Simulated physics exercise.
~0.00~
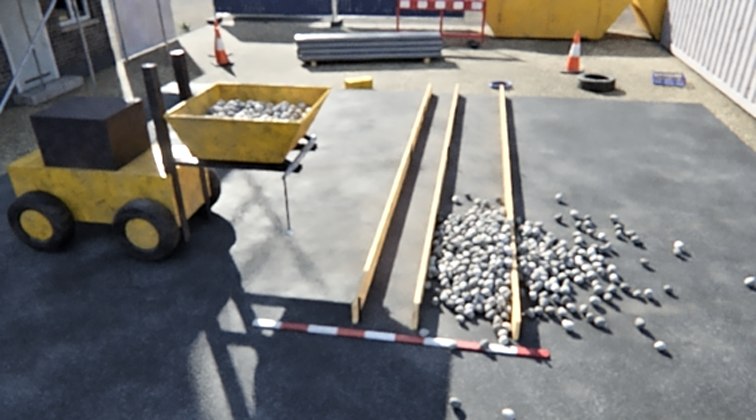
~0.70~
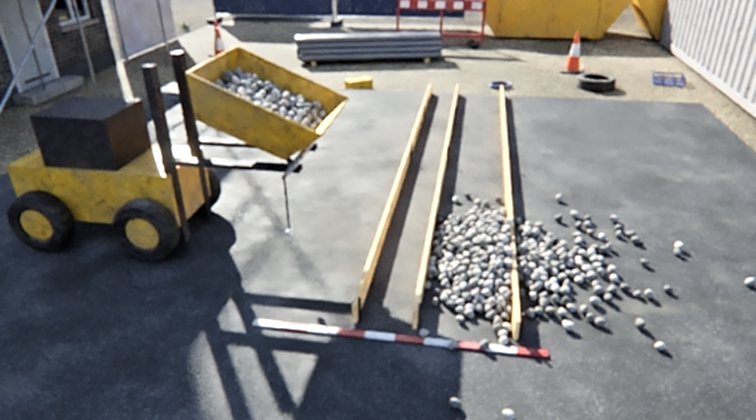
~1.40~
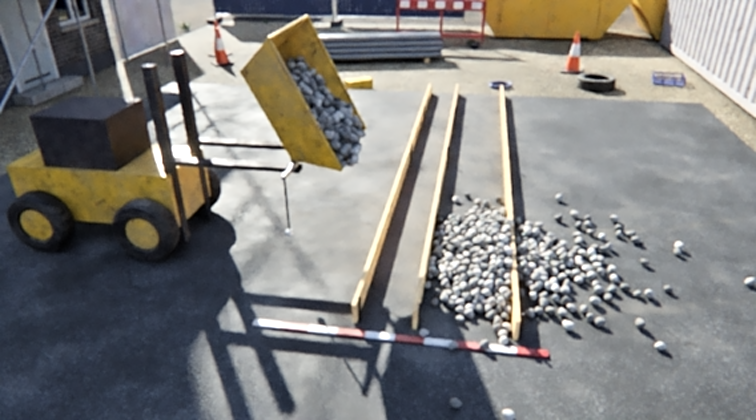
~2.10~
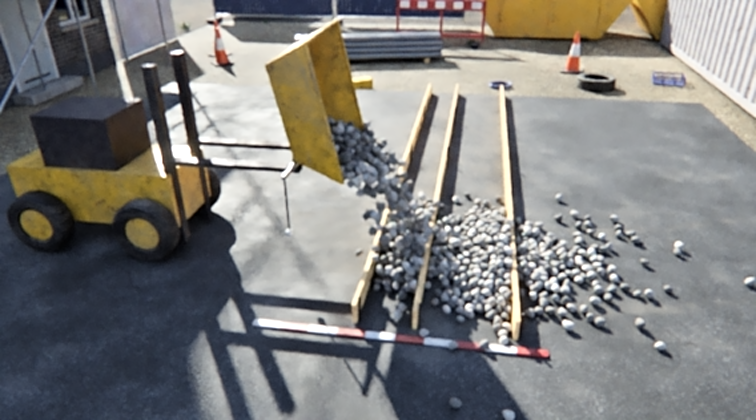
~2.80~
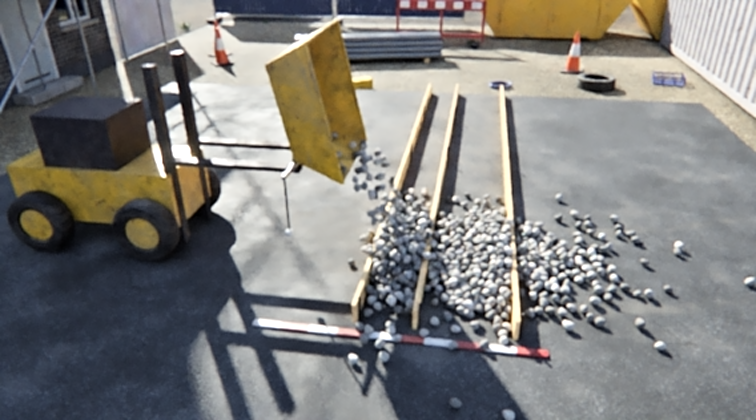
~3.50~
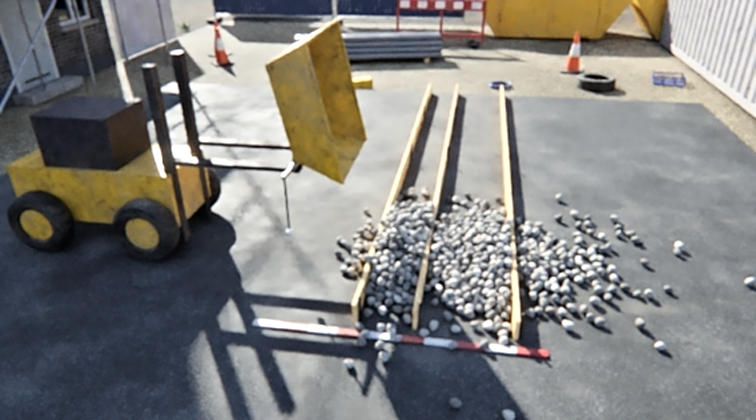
The yellow skip on the forklift tips right, spilling its grey stones between the wooden boards.
